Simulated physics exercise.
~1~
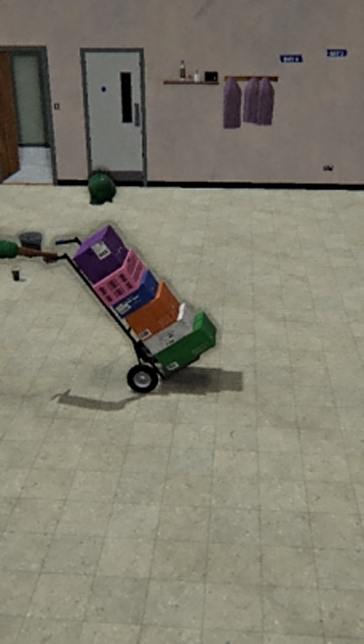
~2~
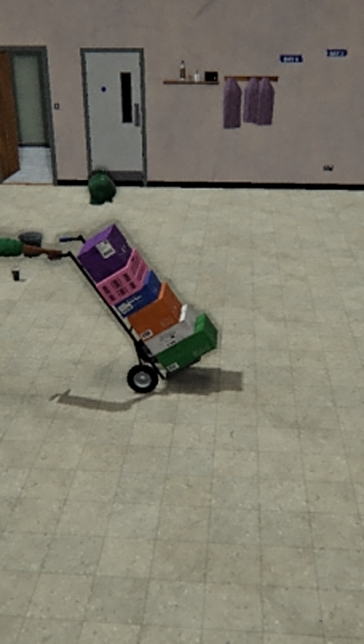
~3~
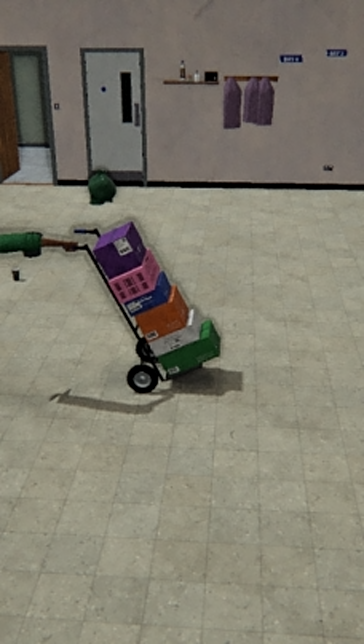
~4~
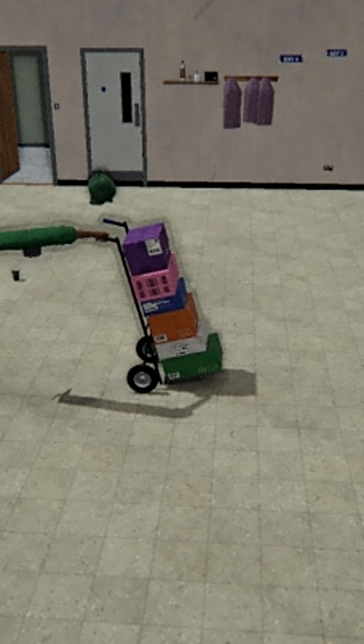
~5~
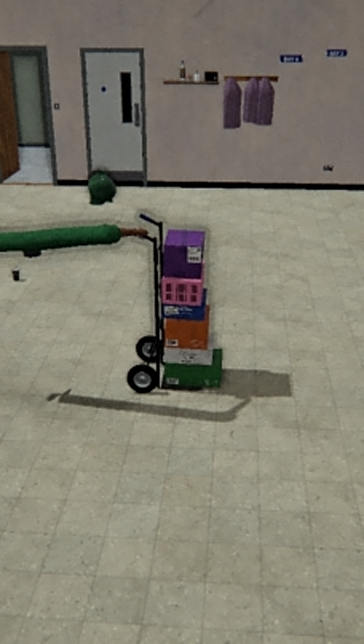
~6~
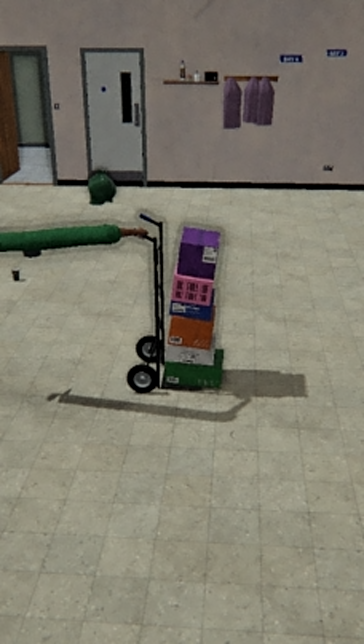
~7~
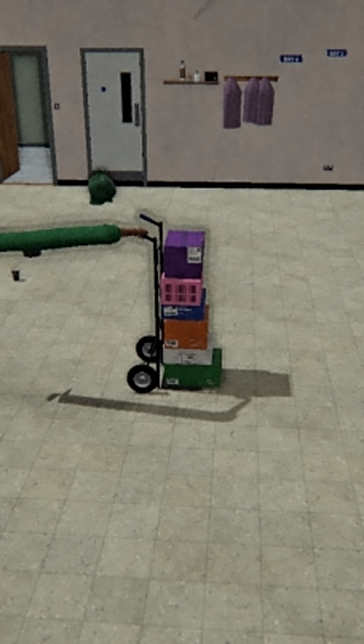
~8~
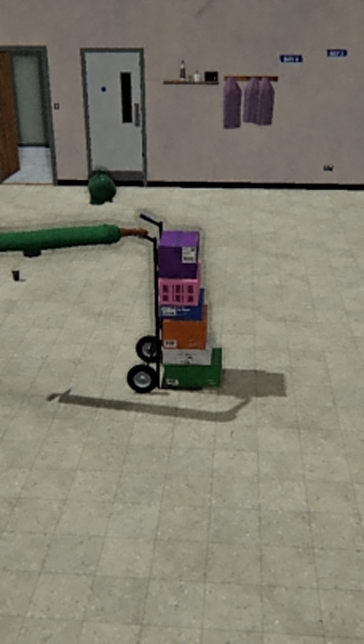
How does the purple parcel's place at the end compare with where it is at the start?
It ends up further to the right than where it starts, still on top of the stack now that the hand truck stands upright.
